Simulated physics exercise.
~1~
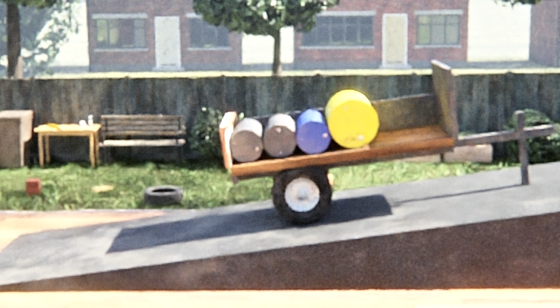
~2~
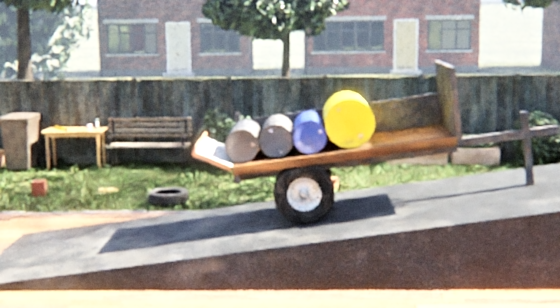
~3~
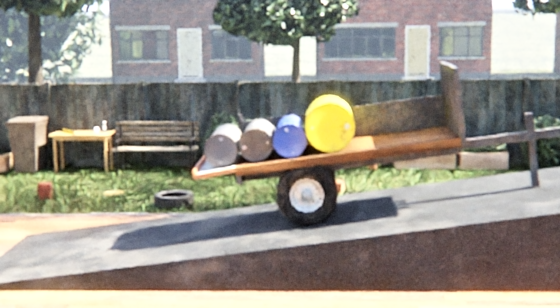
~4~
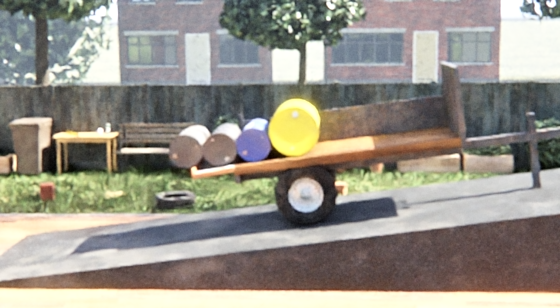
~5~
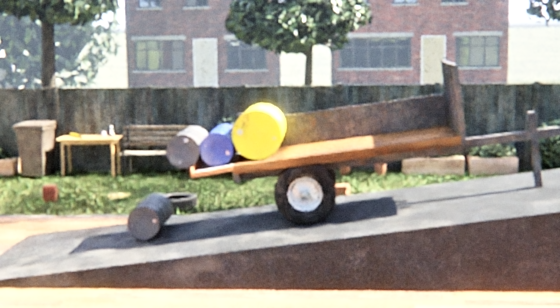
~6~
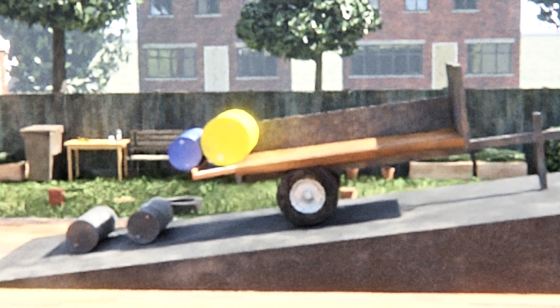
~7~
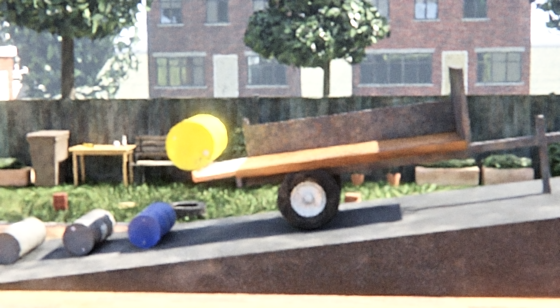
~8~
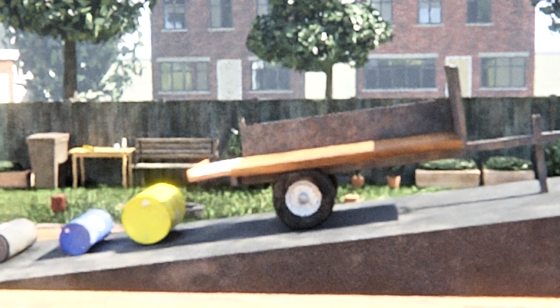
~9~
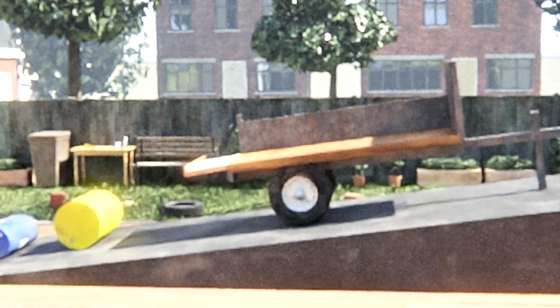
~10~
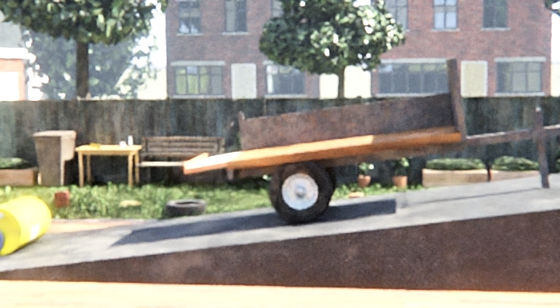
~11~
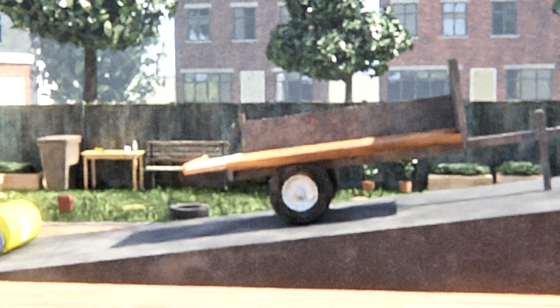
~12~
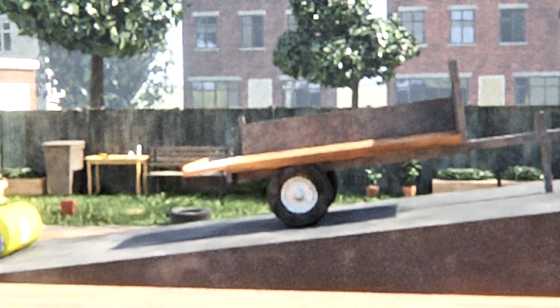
On a paved slope in front of a grassy yard with a table, a bench and a fence, a tilted flatbed trailer holds four drums, two greyish ones, a blue one and a larger yellow one. The gate at its left, downhill end swings down, and the drums begin rolling left along the bed. The two greyish drums drop off first and roll down the slope, then the blue one follows. The yellow drum tips off last and rolls after them. The greyish drums leave view, then the blue, and the yellow rests partly visible at the left edge beside the empty trailer.
